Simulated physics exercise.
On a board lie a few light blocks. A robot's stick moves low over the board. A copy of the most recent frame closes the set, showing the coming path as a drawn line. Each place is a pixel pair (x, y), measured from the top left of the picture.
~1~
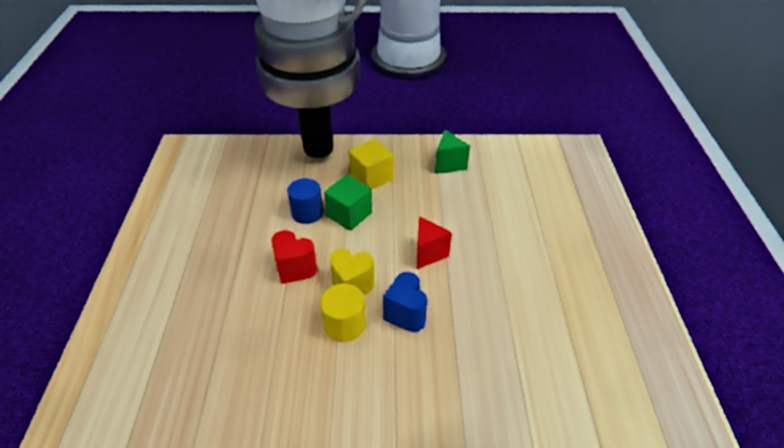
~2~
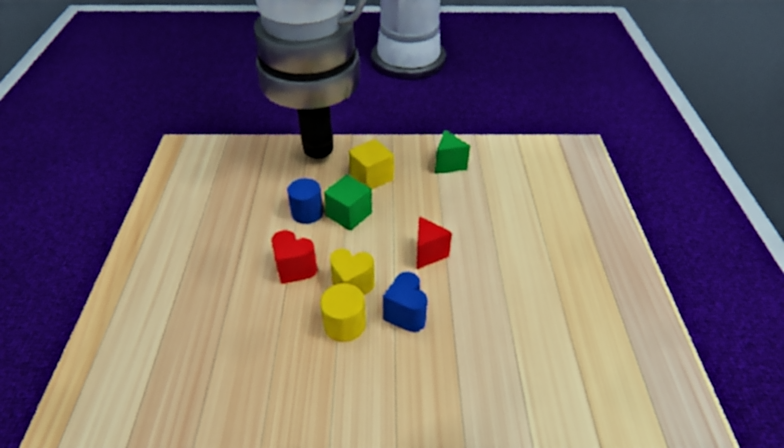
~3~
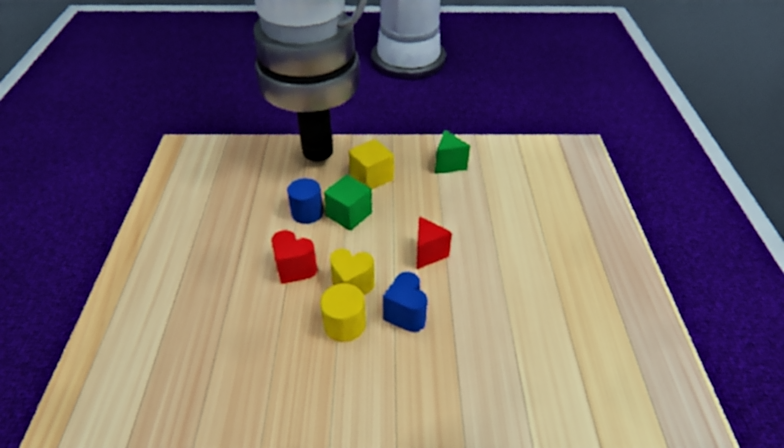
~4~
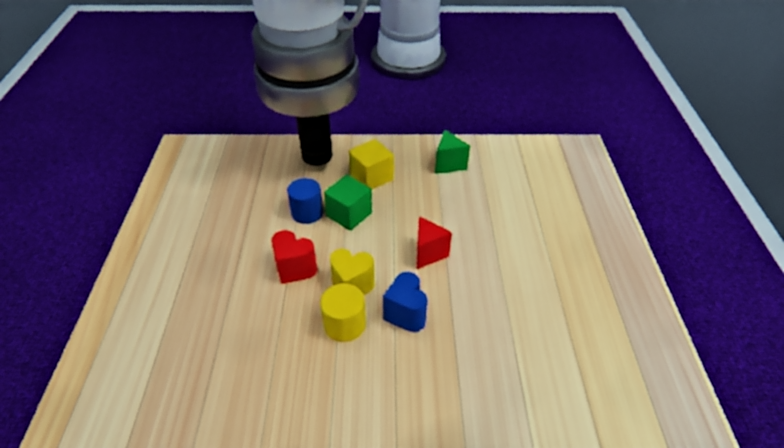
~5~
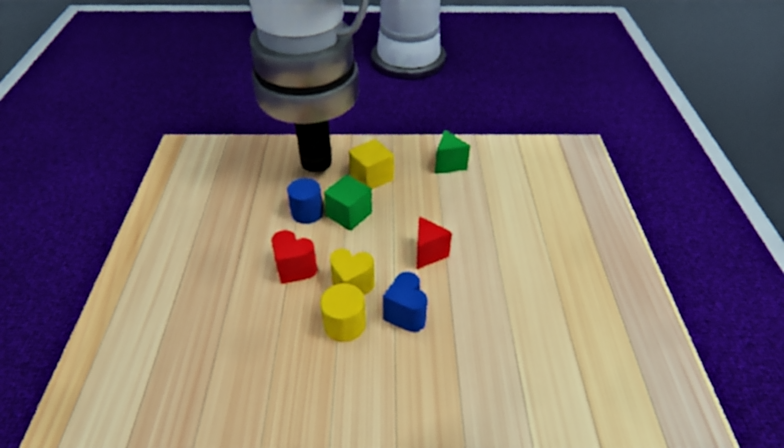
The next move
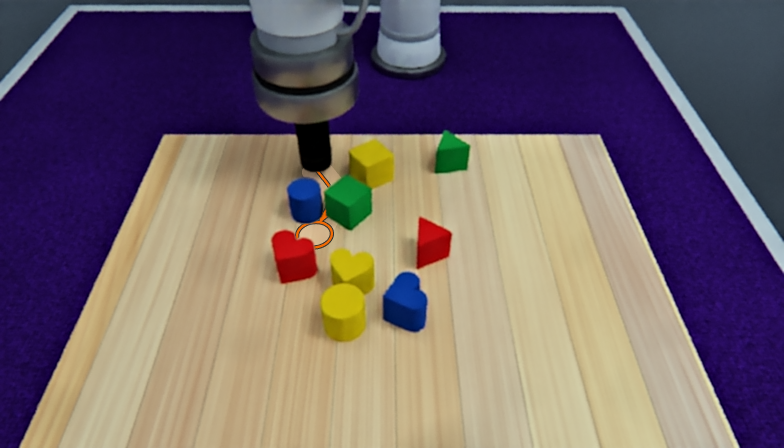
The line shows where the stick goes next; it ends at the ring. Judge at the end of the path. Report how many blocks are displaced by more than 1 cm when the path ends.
Moved: 2.
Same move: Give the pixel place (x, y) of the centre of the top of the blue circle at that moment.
Its top middle will sit at (276, 208).
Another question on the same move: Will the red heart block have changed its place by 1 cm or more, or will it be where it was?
Stays where it is.
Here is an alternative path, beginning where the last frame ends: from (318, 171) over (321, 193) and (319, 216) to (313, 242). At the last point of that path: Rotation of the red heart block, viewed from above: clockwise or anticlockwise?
The block turns counter-clockwise.
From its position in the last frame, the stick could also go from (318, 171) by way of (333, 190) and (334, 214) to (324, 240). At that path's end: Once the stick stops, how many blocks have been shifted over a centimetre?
Two blocks shift.
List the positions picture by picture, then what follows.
In the first frame, stick tip (319, 149); block tops, red heart block (290, 244); blue circle (304, 188); green square piece (348, 190); yellow square piece (371, 152).
In the second frame, stick (318, 150); blocks unchanged.
In the third frame, stick (318, 152); blocks unchanged.
In the fourth frame, stick (318, 157); blocks unchanged.
In the fifth frame, stick (317, 163); red heart block (290, 244); blue circle (304, 188); green square piece (348, 190); yellow square piece (371, 152).
Path on the board, from (318, 171) through (331, 189) and (326, 211) to (315, 234).
The first path, step by step. One third of the way, stick (330, 181); nothing pushed yet.
Two thirds of the way, stick (325, 203); blue circle (291, 198); green square piece (352, 200), turned 15° anticlockwise.
At the end, stick (313, 226); red heart block in place; blue circle (276, 208); green square piece (353, 201), turned 25° anticlockwise; yellow square piece in place.
